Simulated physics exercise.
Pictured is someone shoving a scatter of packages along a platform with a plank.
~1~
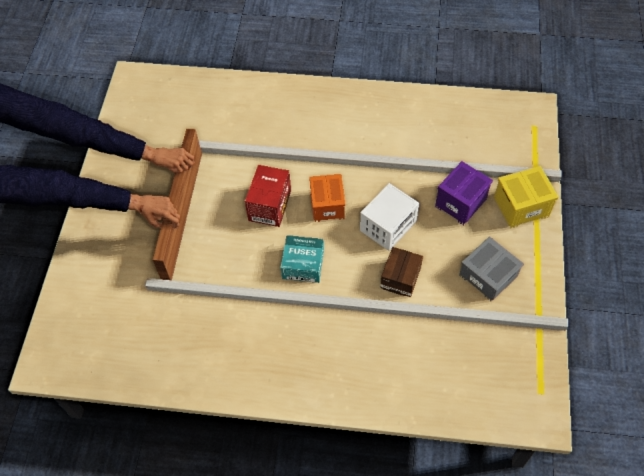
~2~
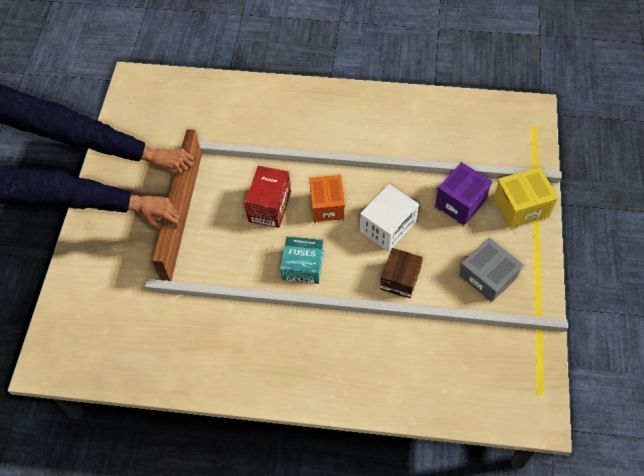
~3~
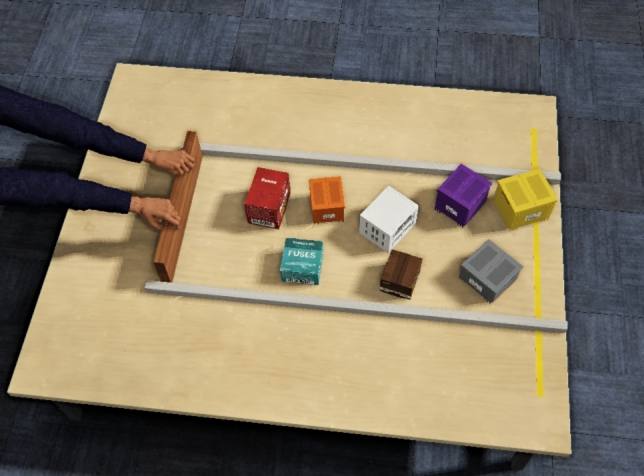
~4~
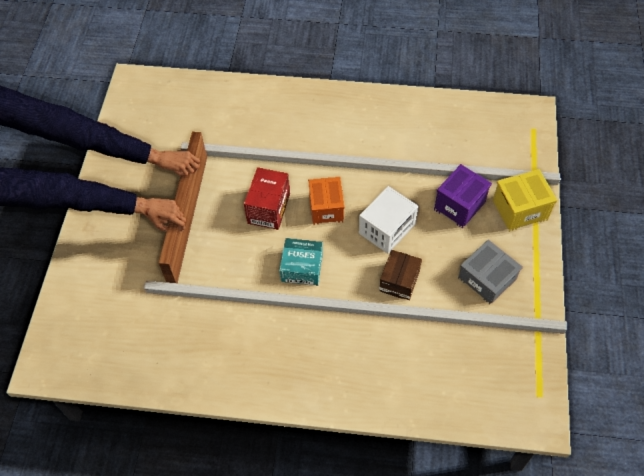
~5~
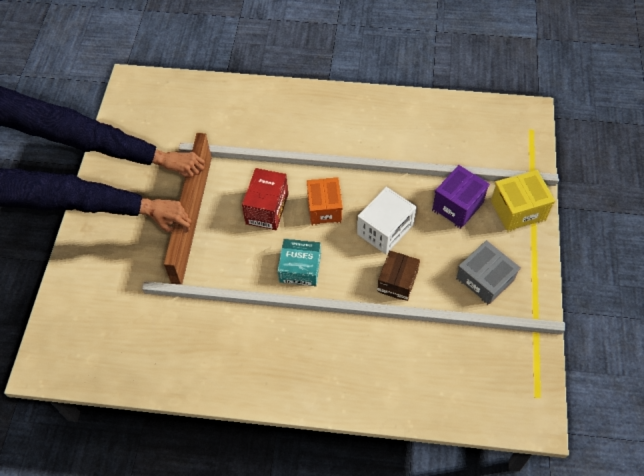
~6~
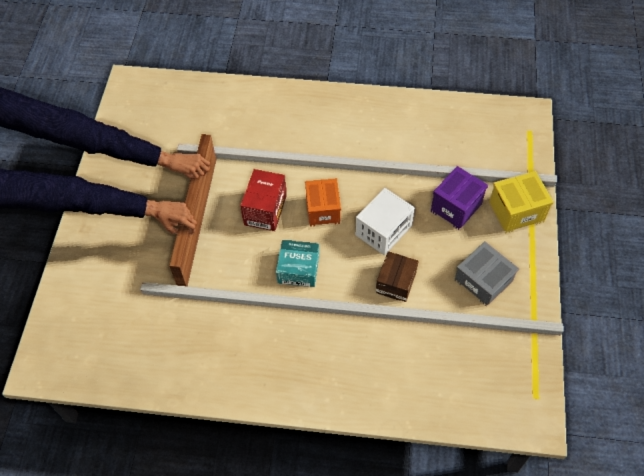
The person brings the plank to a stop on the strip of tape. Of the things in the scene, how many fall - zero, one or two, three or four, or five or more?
Of those, five or more fall.
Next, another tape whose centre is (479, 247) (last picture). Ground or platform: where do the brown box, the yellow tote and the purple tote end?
Well, the brown box hangs in there, the yellow tote leaves the top, and the purple tote leaves the top.
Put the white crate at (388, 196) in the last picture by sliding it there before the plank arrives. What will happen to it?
Result: It falls away.
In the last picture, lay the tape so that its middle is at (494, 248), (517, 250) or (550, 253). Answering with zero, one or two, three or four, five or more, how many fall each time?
Taking the places in the order asked: Three or four, then five or more, then five or over.
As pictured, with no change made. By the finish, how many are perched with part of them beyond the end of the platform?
Looks like 2 of them.
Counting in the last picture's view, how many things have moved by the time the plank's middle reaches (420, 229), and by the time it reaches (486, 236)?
In order, the tallies are 8 and 8.
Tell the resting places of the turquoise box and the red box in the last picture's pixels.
In the last picture the turquoise box sits around (555, 289) and the red box around (552, 224).
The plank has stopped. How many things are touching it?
Contact count: 2.
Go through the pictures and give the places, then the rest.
In the first frame, yellow tote (525, 198); grey tote (491, 269); purple tote (463, 194); plank (179, 203); tape (537, 247).
In the second frame, grey tote (490, 270); turquoise box (303, 260).
In the third frame, purple tote (462, 196); white crate (388, 220).
In the fourth frame, yellow tote (523, 201); plank (185, 206).
In the fifth frame, grey tote (488, 273); red box (266, 199).
In the sixth frame, yellow tote (520, 202); grey tote (486, 274); purple tote (459, 198); plank (195, 209); tape (532, 252).
Soon after, none off yet; yellow tote at rest near (520, 202); grey tote at rest near (486, 274); purple tote at rest near (459, 198).
Then, none off yet; yellow tote moved a little near (546, 199); grey tote moved about its own width near (516, 285); purple tote moved about its own width near (504, 197).
By the end, the number that fall off is five or more; fallen, orange tote, white crate, brown box, purple tote, grey tote and yellow tote.
